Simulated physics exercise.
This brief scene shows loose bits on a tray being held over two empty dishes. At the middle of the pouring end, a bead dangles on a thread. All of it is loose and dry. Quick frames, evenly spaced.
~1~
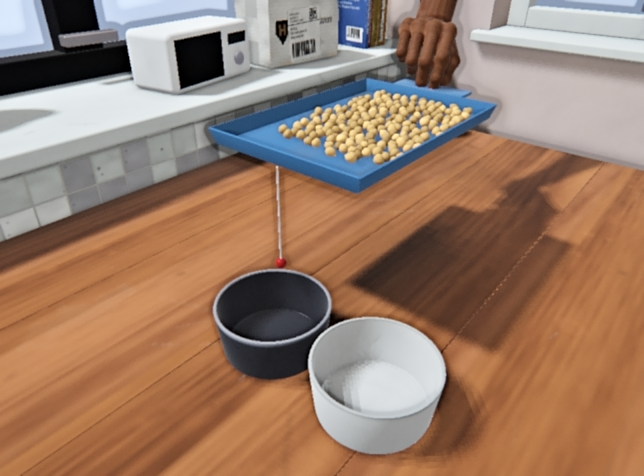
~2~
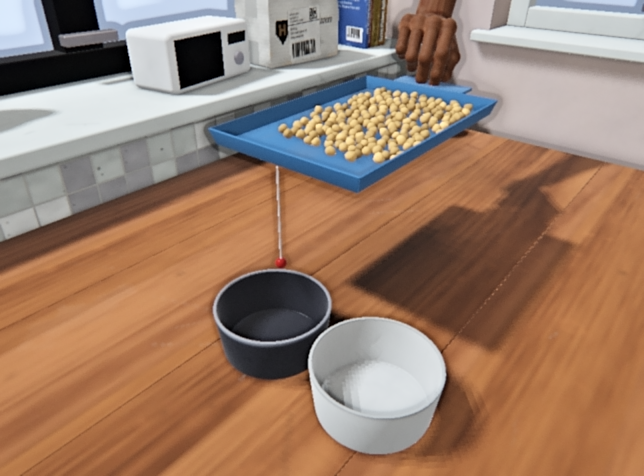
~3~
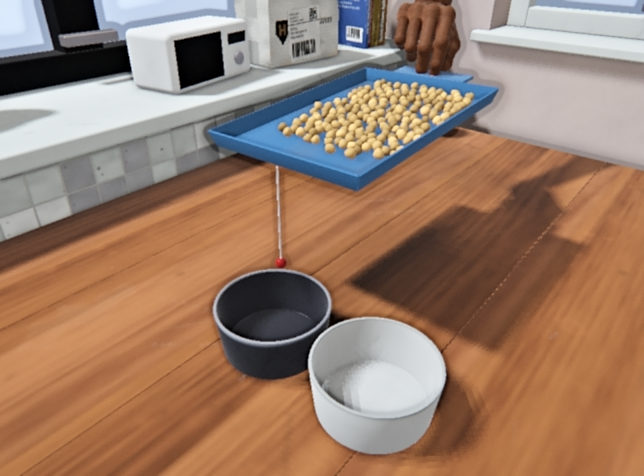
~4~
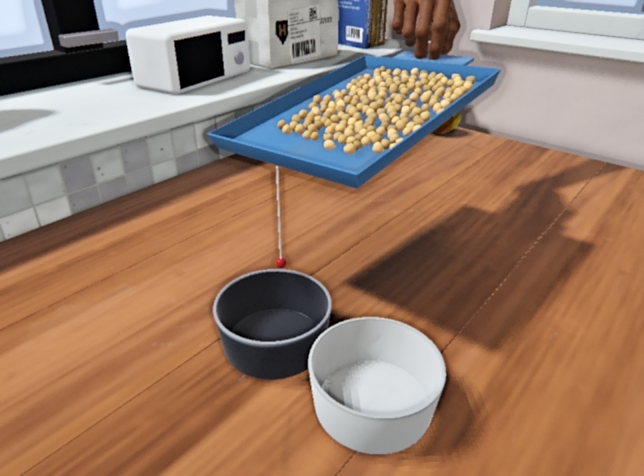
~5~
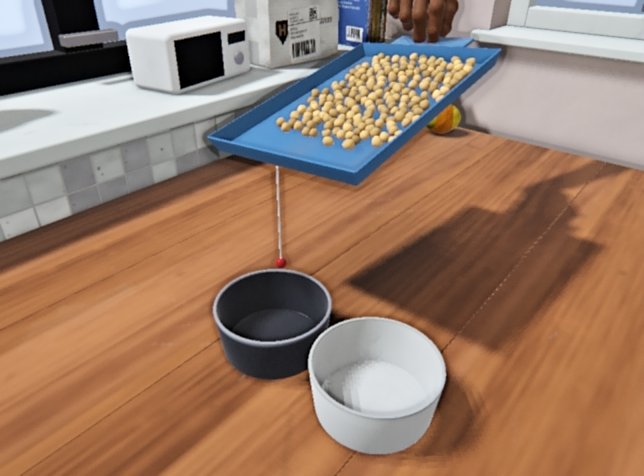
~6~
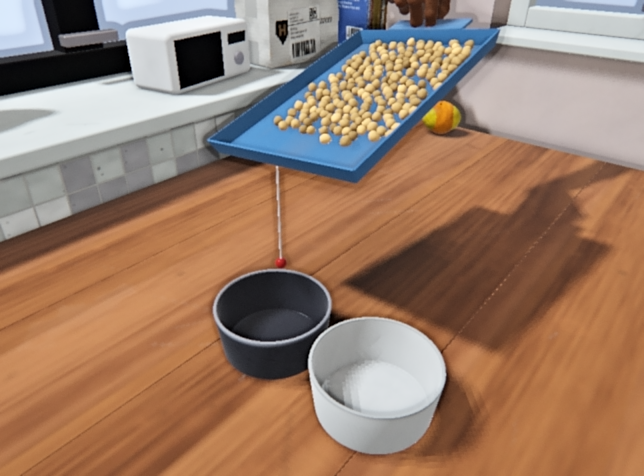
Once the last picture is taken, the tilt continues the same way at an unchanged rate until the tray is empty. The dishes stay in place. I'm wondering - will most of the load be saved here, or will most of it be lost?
Basically it's a mostly lost load, that one.
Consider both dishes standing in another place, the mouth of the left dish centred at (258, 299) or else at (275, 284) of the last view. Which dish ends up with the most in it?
The first time it is the dish to the left, and the second time it is the dish to the left.
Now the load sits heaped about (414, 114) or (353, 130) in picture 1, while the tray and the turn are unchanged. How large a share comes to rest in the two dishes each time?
Try 1: 10 %; try 2: 20 %.
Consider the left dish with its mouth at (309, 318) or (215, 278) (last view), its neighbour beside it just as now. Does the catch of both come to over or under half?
In turn: Under half; most of it.
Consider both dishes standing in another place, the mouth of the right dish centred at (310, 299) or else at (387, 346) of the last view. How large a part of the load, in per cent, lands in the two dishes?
Around 70 and around 20 per cent, in that order.
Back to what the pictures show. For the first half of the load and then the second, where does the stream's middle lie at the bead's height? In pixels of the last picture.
The opening part goes through (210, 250); what follows goes through (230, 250).
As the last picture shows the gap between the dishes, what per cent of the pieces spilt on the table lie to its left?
Close to 100 per cent.
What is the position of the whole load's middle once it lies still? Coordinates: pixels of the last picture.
About (201, 303).
Just after the last frame, tray tipped steeply; the larger part on the tray; just a few outside both; about a tenth in the air.
A moment on, tray tipped past a quarter turn; roughly two thirds on the tray; just a few in the left dish; roughly a quarter outside both; about a tenth in the air.
Further on, tray tipped past a quarter turn; roughly a quarter in the left dish; the larger part outside both.
When it is over, tray tipped past a quarter turn; not one in the right dish; roughly a quarter in the left dish; the larger part outside both.
